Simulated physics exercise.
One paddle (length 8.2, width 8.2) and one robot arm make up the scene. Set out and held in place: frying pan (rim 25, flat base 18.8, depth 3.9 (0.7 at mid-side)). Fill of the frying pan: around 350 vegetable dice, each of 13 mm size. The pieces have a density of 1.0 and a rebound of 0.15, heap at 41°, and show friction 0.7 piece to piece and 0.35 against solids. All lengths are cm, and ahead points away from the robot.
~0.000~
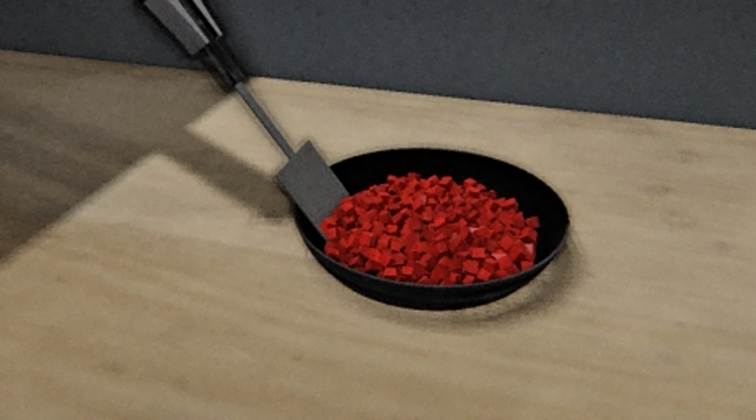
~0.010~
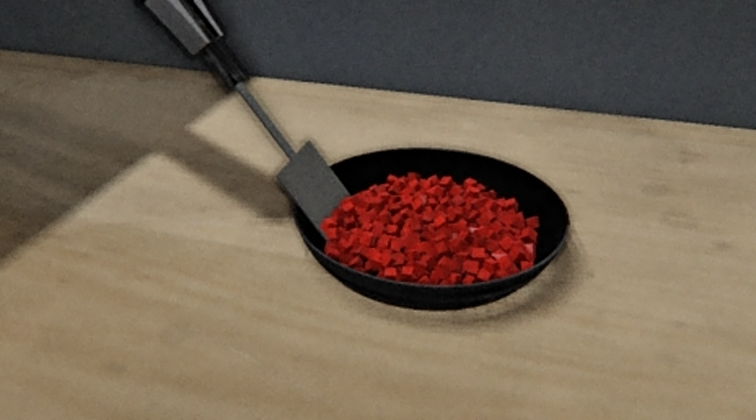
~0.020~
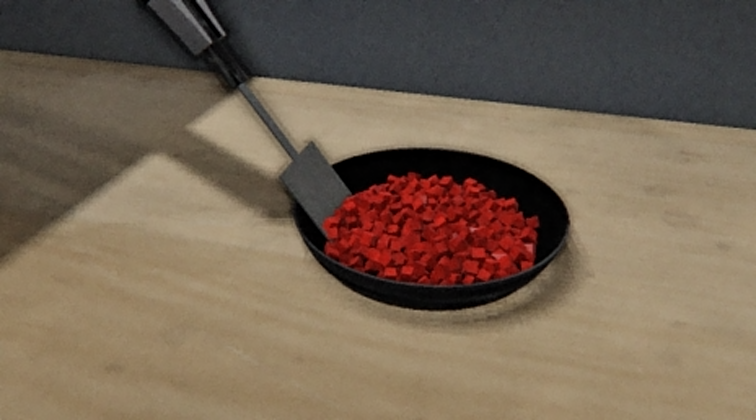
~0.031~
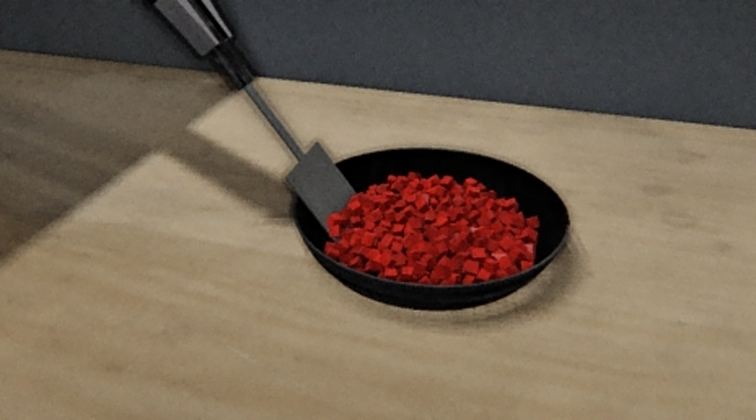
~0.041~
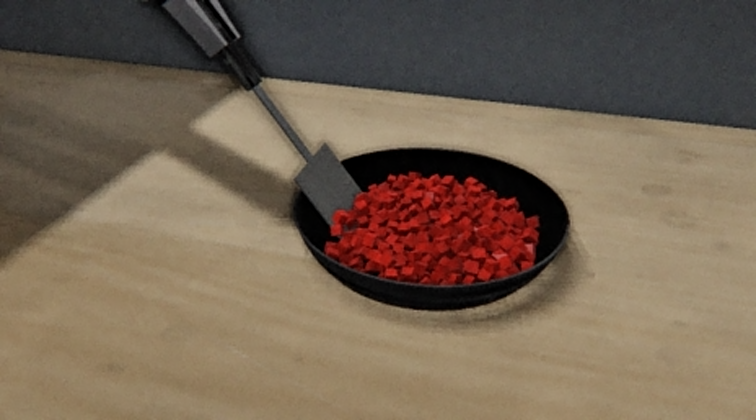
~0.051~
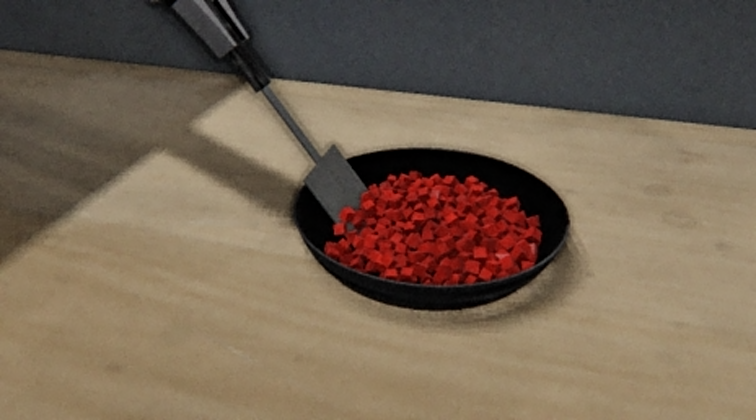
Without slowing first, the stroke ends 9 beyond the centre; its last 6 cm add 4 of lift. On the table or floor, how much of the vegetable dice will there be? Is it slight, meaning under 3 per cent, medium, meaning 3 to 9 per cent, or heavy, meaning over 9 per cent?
It is heavy, over 9 per cent.
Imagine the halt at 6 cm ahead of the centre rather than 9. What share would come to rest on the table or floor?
Close to 10 per cent would end on the table or floor.
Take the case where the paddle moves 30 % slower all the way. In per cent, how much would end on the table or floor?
In that case, around 25 per cent would end on the table or floor.
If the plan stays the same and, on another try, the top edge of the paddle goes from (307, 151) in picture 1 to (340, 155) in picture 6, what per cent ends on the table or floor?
Roughly 35 percent ends up there.
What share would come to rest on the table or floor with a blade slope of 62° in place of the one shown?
I'd put it at about 30 per cent.
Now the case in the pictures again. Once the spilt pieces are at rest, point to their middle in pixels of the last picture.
At about (688, 289) in the last picture.
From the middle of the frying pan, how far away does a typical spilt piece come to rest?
I reckon close to 24 centimetres.
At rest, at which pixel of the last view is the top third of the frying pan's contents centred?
Pixel position: Approx. (501, 231).
By 0.11 s, sloping 53°, highest piece 7 above the table; 346 in the frying pan.
By 0.17 s, sloping 53°, highest piece 7 above the table; 343 in the frying pan, 3 on the blade or in flight.
By 0.40 s, sloping 53°, highest piece 15 above the table; 243 in the frying pan, 75 on the table or floor, 28 on the blade or in flight.
By 1.45 s, sloping 53°, highest piece 4 above the table; 243 in the frying pan, 103 on the table or floor.
Final count, 243 in the frying pan, 103 on the table or floor. That is 30 % on the table or floor.
